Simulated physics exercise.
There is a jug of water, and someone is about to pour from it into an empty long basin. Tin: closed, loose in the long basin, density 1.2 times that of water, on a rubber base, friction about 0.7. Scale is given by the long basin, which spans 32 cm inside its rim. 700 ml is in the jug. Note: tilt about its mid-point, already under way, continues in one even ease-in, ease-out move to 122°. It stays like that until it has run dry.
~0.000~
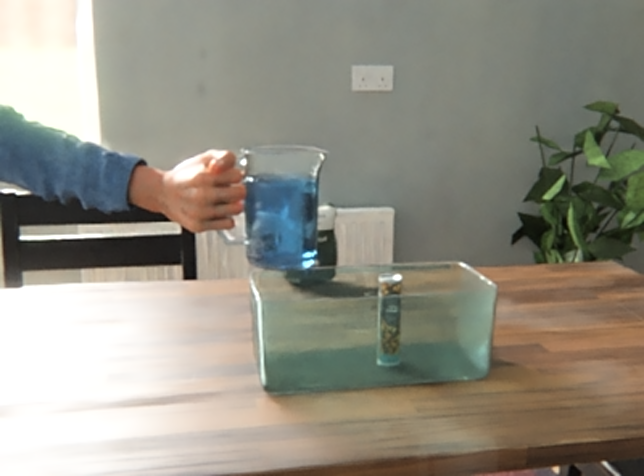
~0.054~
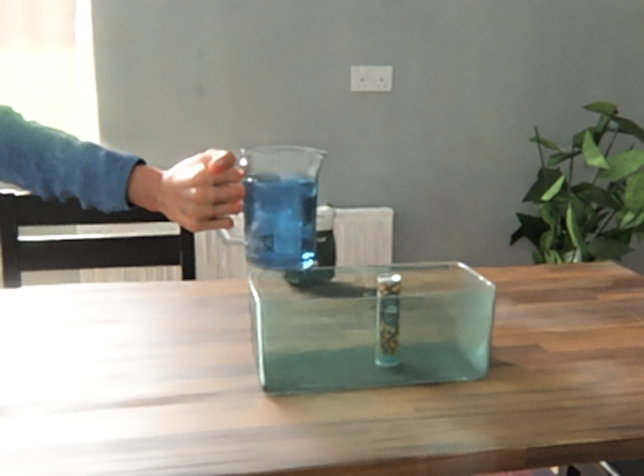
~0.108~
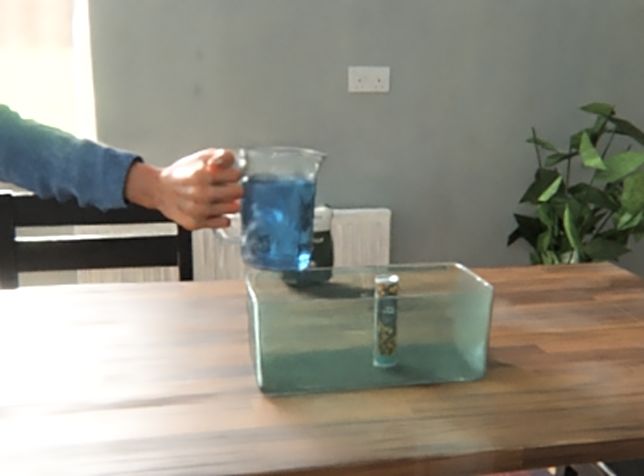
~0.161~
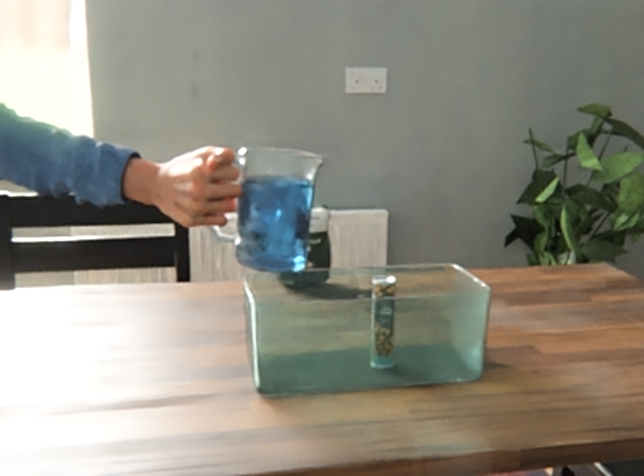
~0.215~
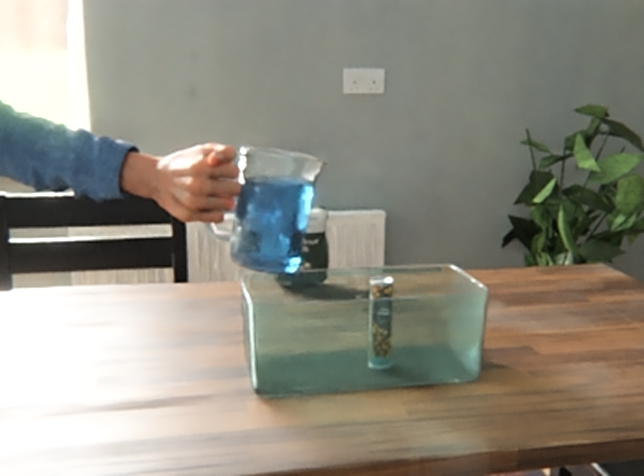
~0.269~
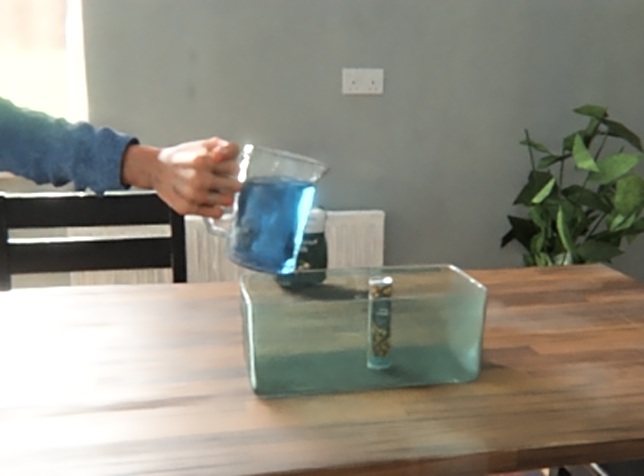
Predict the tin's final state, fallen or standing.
I predict it is fallen.
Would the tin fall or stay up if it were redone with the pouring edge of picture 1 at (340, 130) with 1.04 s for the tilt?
Then it tips over.
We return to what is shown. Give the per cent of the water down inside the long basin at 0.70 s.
Near 2 in a hundred.
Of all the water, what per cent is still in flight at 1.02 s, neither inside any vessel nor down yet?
Close to 12 per cent.
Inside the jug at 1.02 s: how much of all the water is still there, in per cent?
About 22 per cent.
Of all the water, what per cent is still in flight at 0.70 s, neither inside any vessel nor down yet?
Roughly 10 percent.
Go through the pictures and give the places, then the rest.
In the first picture, it leans 0°; its right rim is at (328, 151); the water meets the walls at (245, 177) and (315, 176); the long basin's rim runs from (254, 287) to (480, 276); the tin's top is at (390, 281).
In the second picture, it leans 1°; its right rim is at (327, 152); the water meets the walls at (244, 178) and (314, 177).
In the third picture, it leans 2°; its right rim is at (327, 154); the water meets the walls at (243, 178) and (313, 178).
In the fourth picture, it leans 5°; its right rim is at (326, 157); the water meets the walls at (241, 179) and (311, 179).
In the fifth picture, it leans 9°; its right rim is at (327, 162); the water meets the walls at (240, 181) and (311, 180).
In the sixth picture, it leans 14°; its right rim is at (330, 167); the water meets the walls at (241, 184) and (313, 181).
After 0.70 s the tilt is 76° and 87 per cent is still to pour; the tin stands where it began.
After 1.02 s the tilt is 114° and 23 per cent is still to pour; the tin leans 18°.
After 1.36 s the tilt is 122° and 0 per cent is still to pour; the tin lies on its side.
After 1.72 s the tilt is 122° and 0 per cent is still to pour; the tin lies on its side.
In the end the tin lies on its side.
